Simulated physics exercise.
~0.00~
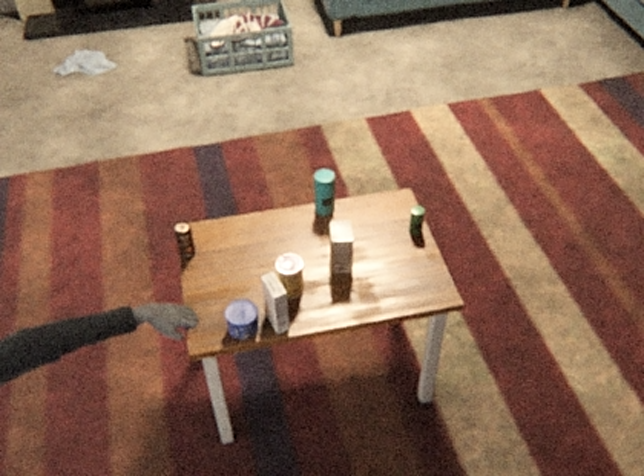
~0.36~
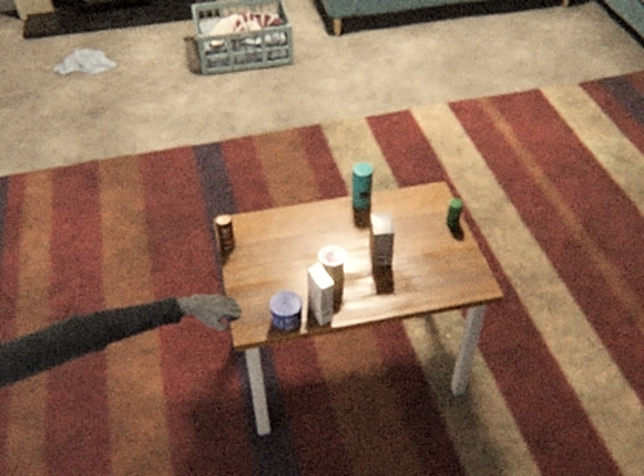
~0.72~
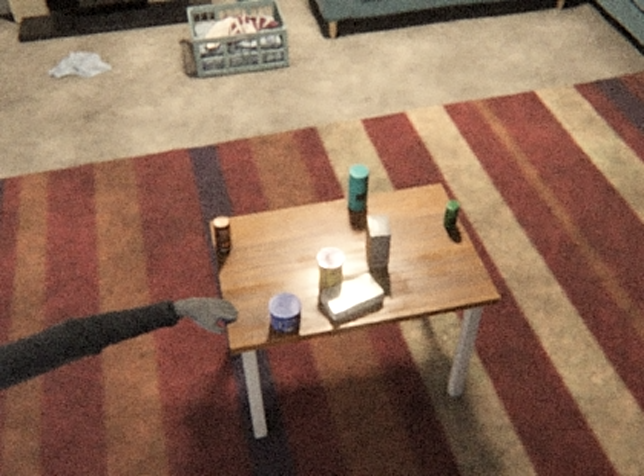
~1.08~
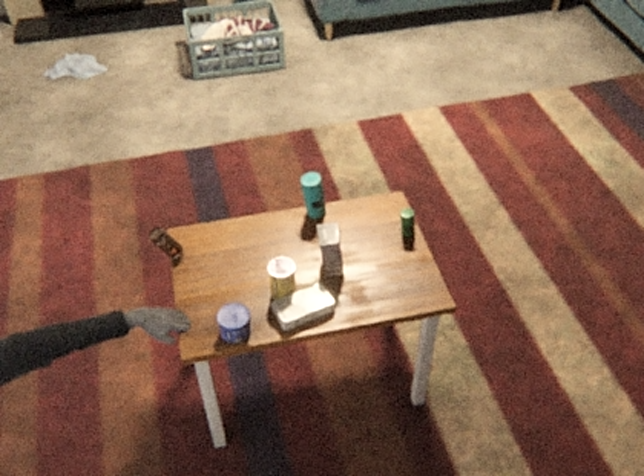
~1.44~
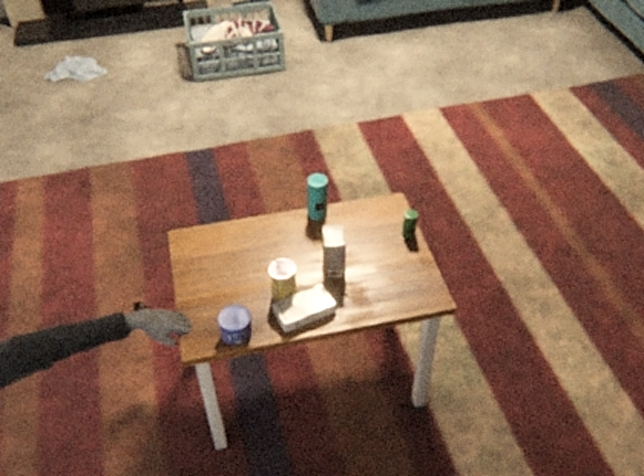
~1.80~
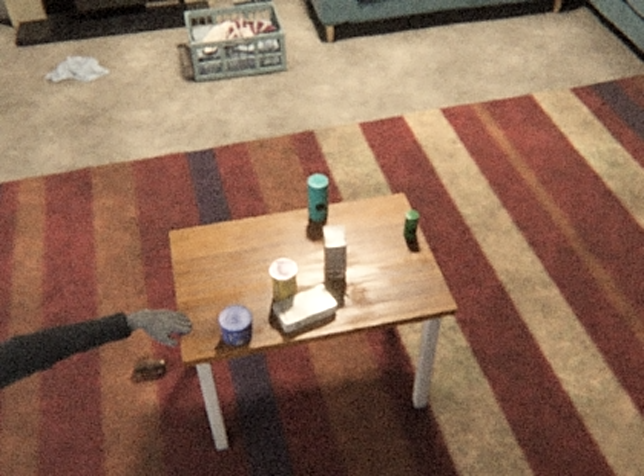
To begin with, a hand in a dark sleeve is at the left edge of a small wooden table on a striped rug, with a blue tub, a white packet, a yellow tin, a grey carton, a turquoise jar, a green shaker and a brown can on top. The table slides to the right with everything still upright. Then the white packet topples onto its side. The table goes back to the left, and the brown can leans at the left edge. It drops off and ends lying on the rug, while the packet stays flat and the other things remain on the table.
